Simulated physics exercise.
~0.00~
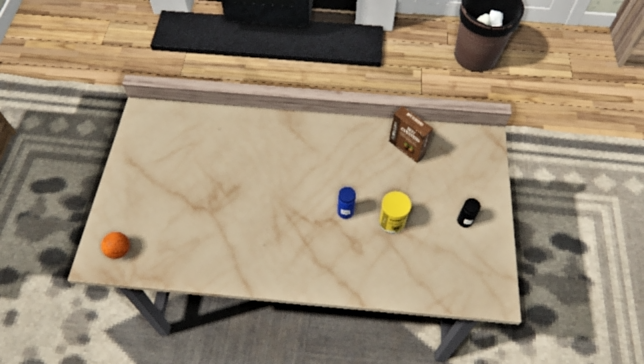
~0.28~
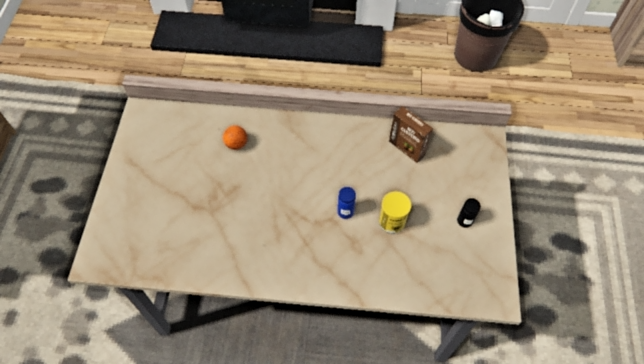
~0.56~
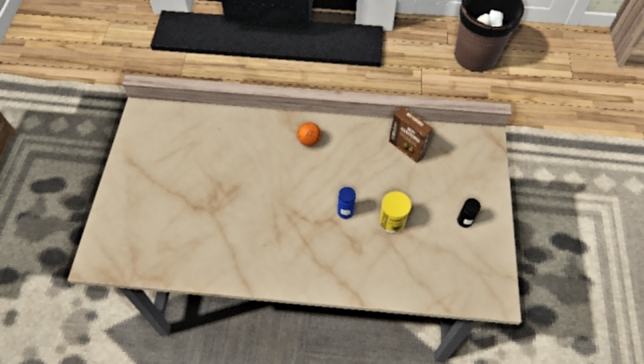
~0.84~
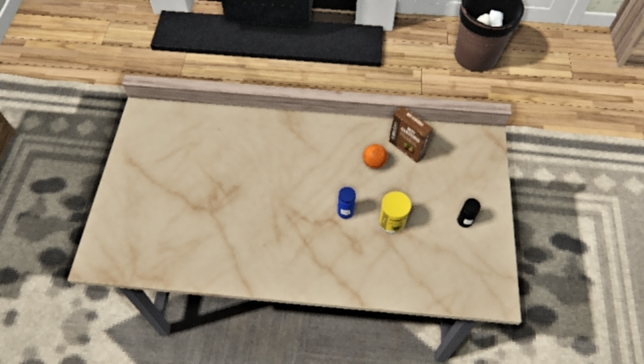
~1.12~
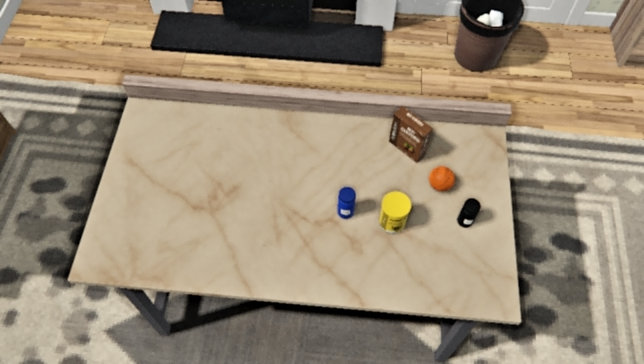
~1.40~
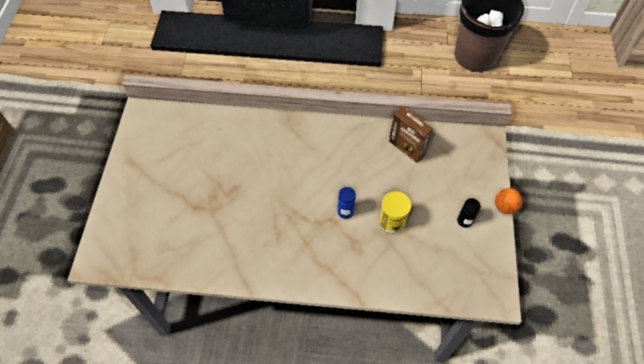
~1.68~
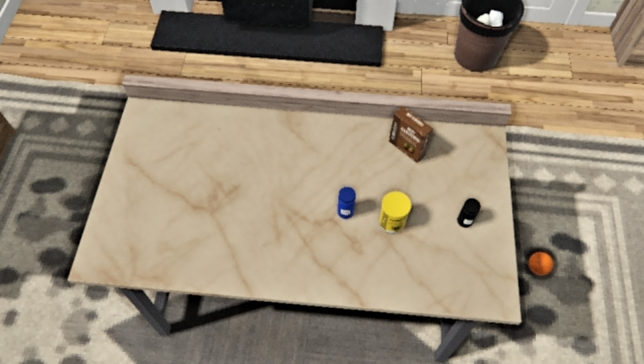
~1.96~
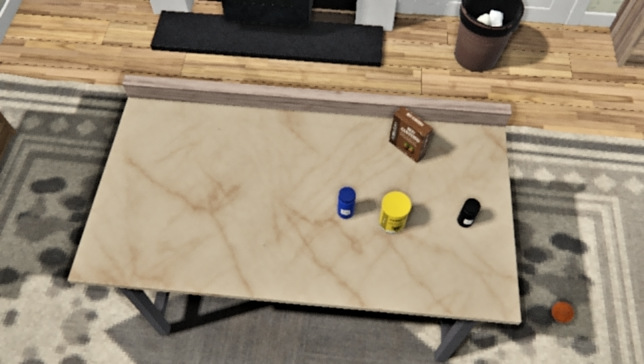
Orange ball rolling to the far rail, angling back past a packet, tin and two shakers, and dropping off the table's right side.
